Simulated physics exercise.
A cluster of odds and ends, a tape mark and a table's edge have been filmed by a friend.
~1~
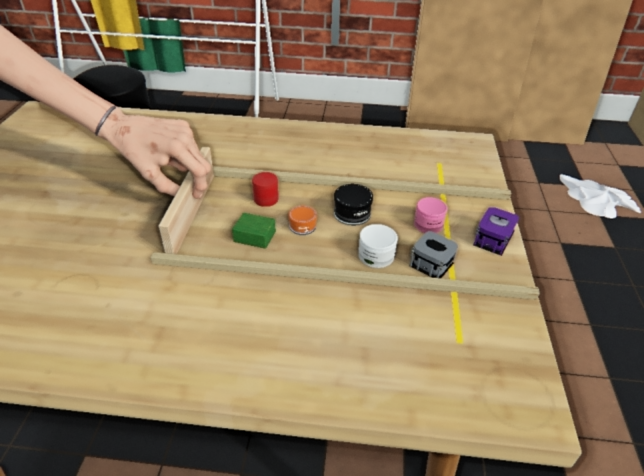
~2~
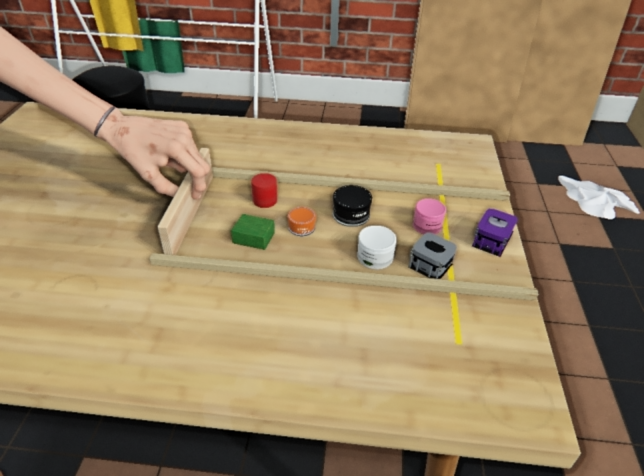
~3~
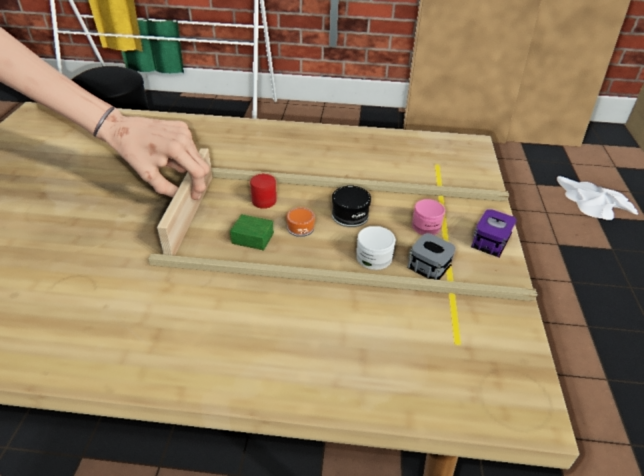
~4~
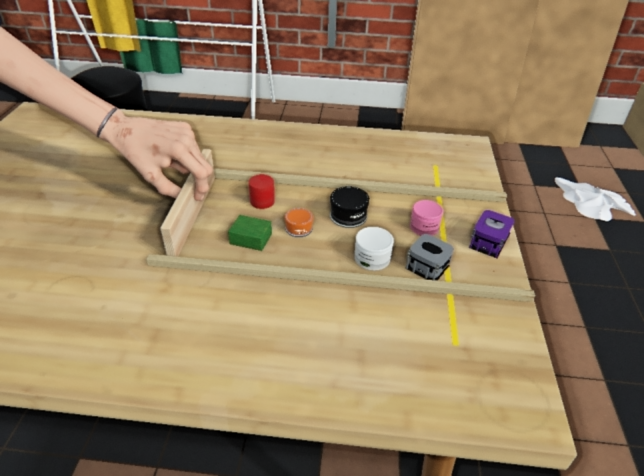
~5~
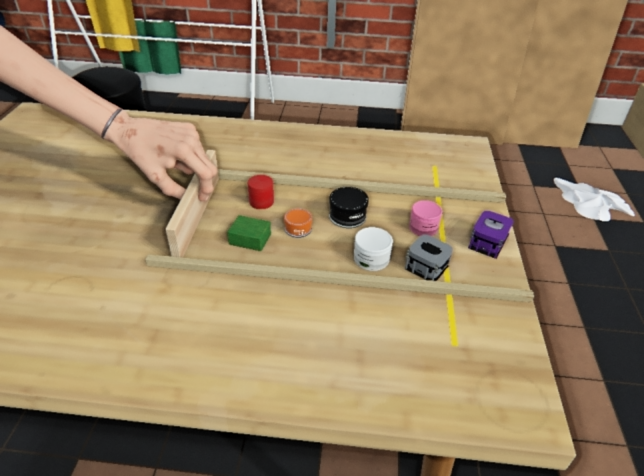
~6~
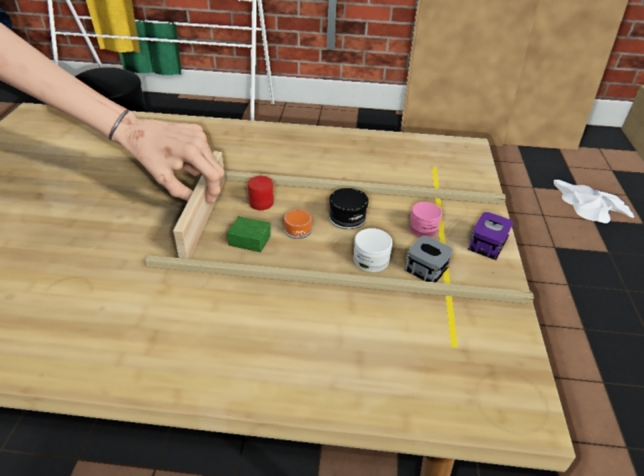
A hand held a small wooden board upright on a table, then slid it slightly right toward a green block, a red piece and several little pots and cases, which stayed put between two strips.
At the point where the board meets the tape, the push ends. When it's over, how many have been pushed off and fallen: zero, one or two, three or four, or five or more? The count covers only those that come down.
By the end, one or two have fallen.
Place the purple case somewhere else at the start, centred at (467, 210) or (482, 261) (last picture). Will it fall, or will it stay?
In that order, it remains up; tumbles off.
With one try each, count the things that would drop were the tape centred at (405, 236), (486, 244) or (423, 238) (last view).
In order: 0, 5 and 0.
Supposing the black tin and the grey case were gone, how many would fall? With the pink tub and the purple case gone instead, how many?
0 in the first case, 1 in the second.
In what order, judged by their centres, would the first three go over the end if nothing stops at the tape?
It's the purple case, followed by the grey case, with the pink tub after.
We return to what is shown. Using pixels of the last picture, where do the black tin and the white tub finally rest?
Listed in order, first is (484, 219) and the other is (503, 268).
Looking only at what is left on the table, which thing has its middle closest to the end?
The foremost one is the pink tub.
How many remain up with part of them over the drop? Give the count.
1 overhanging.
Soon after, none off yet; purple case at rest near (490, 235); grey case at rest near (429, 260); pink tub at rest near (425, 220).
Then, none off yet; purple case moved a little near (506, 240); grey case moved well along near (495, 271); pink tub moved well along near (479, 227).
By the end, the number that fall off is one or two; fallen, grey case and purple case.
